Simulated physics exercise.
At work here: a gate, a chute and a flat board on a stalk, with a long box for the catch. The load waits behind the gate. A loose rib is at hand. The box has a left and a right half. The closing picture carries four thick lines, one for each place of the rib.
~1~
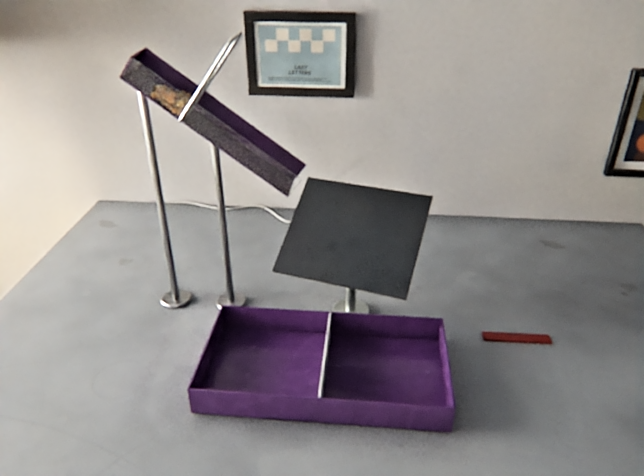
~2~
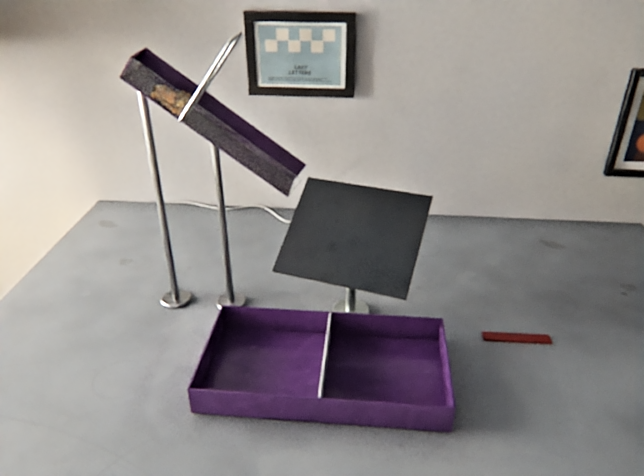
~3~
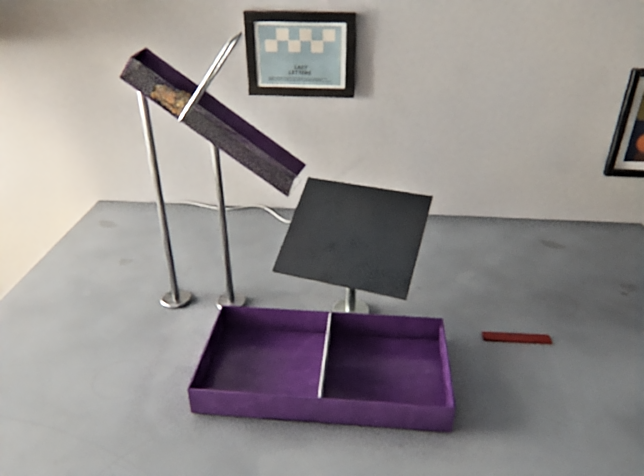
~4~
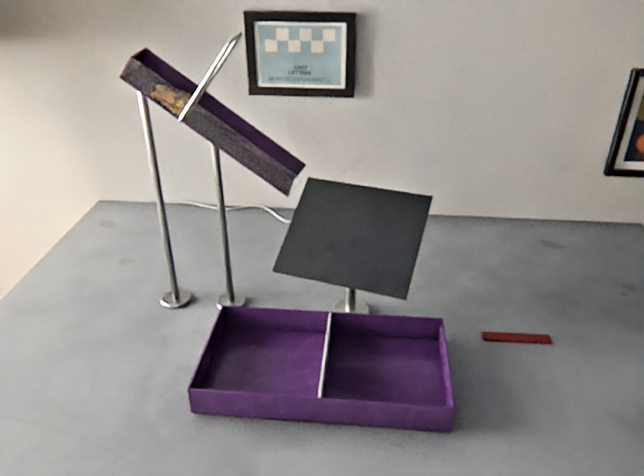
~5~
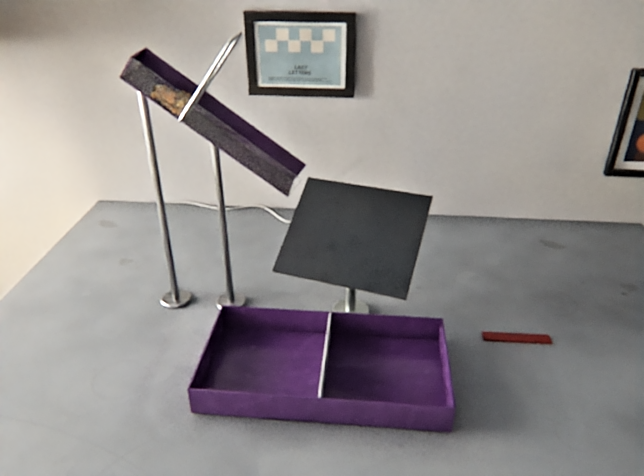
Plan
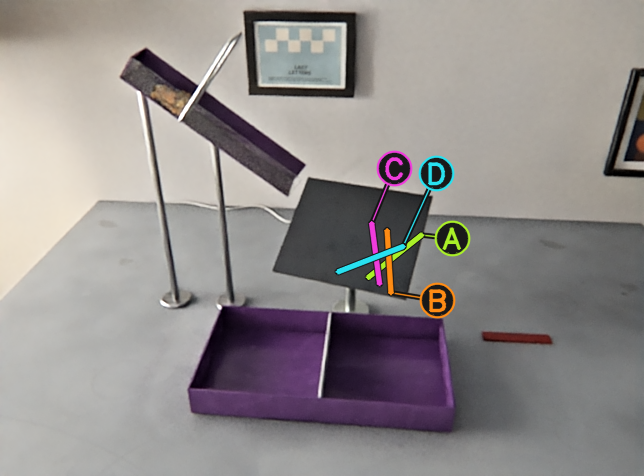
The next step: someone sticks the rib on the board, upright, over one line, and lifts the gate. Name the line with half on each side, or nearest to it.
The best line is A.
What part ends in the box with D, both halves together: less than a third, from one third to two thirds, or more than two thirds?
It is more than two thirds.
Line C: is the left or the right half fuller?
The right half.
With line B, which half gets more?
Right.
On the marked copy, line A from (421, 235) to (368, 277); line B from (387, 230) to (391, 292); line C from (371, 223) to (379, 283); line D from (403, 246) to (338, 271).
With A, of what is caught, about half in the left half, about half in the right.
With B, of what is caught, about a quarter in the left half, most in the right.
With C, of what is caught, about a quarter in the left half, most in the right.
With D, of what is caught, nearly all in the left half, a small part in the right.
